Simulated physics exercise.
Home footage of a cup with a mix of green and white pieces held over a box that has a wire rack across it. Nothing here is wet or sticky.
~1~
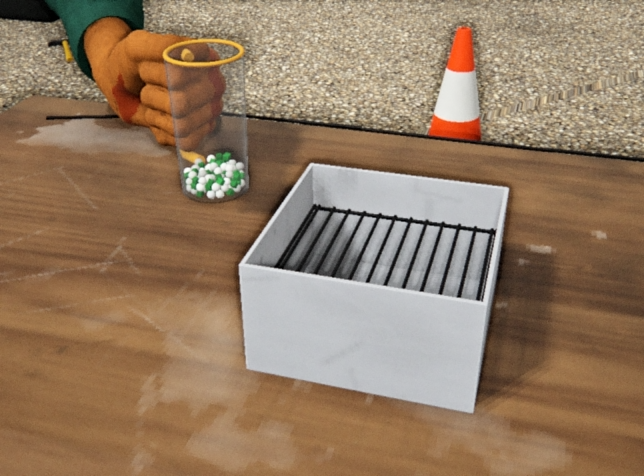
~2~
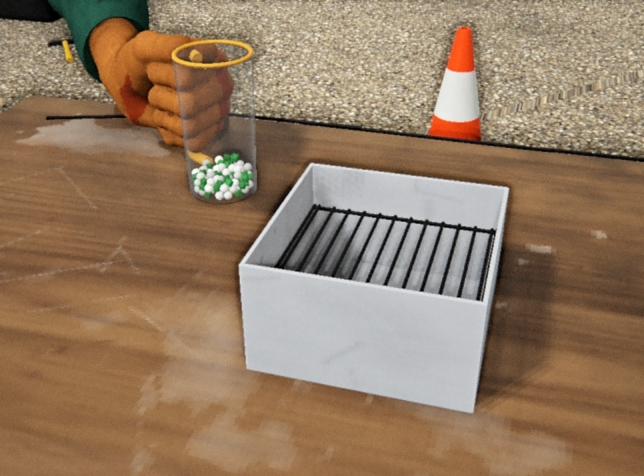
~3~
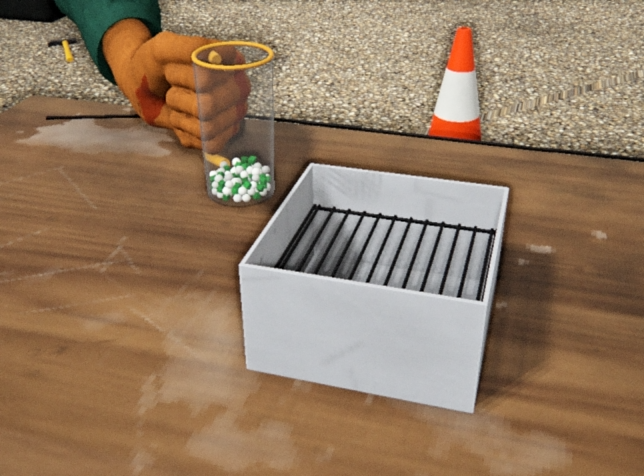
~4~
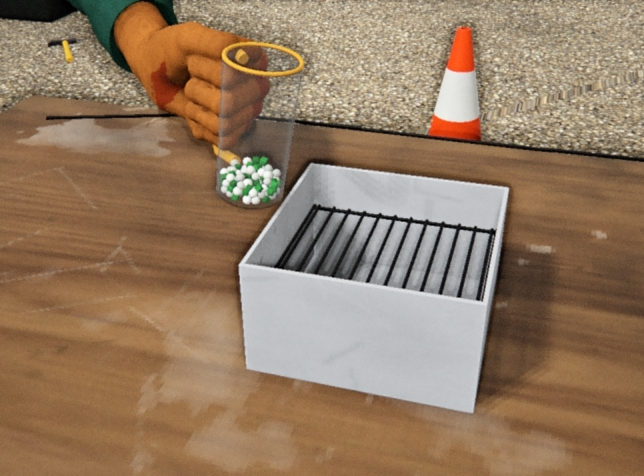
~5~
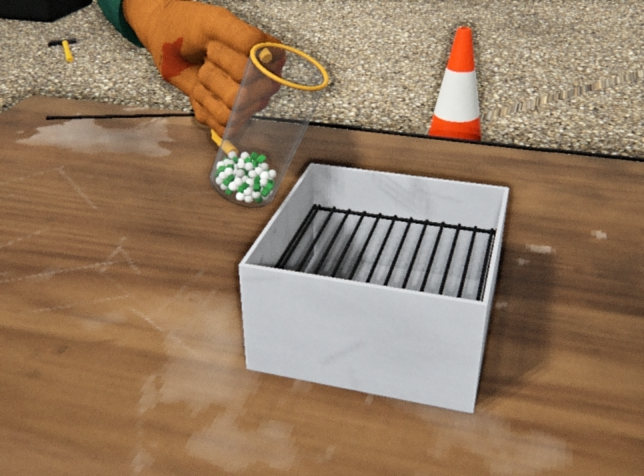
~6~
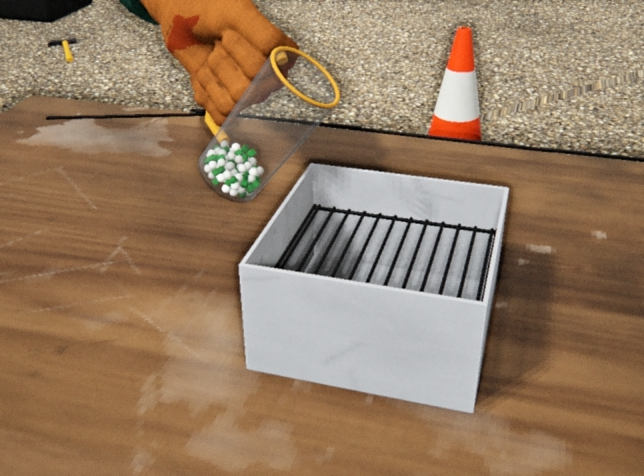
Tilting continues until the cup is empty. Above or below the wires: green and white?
Green: Gone through; white: Gone through.
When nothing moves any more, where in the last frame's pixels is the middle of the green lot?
The middle comes to rest around (346, 325).
Then, 0.43 s after the last picture, green ones, all in the cup; white ones, all in the cup.
Then, 0.81 s after the last picture, green ones, all in the cup; white ones, all in the cup.
Then, 1.13 s after the last picture, green ones, about half on or over the wires, about half under the rack; white ones, a stray few in the cup, about a third on or over the wires, about half under the rack.
By the end, green ones, all under the rack; white ones, all under the rack.
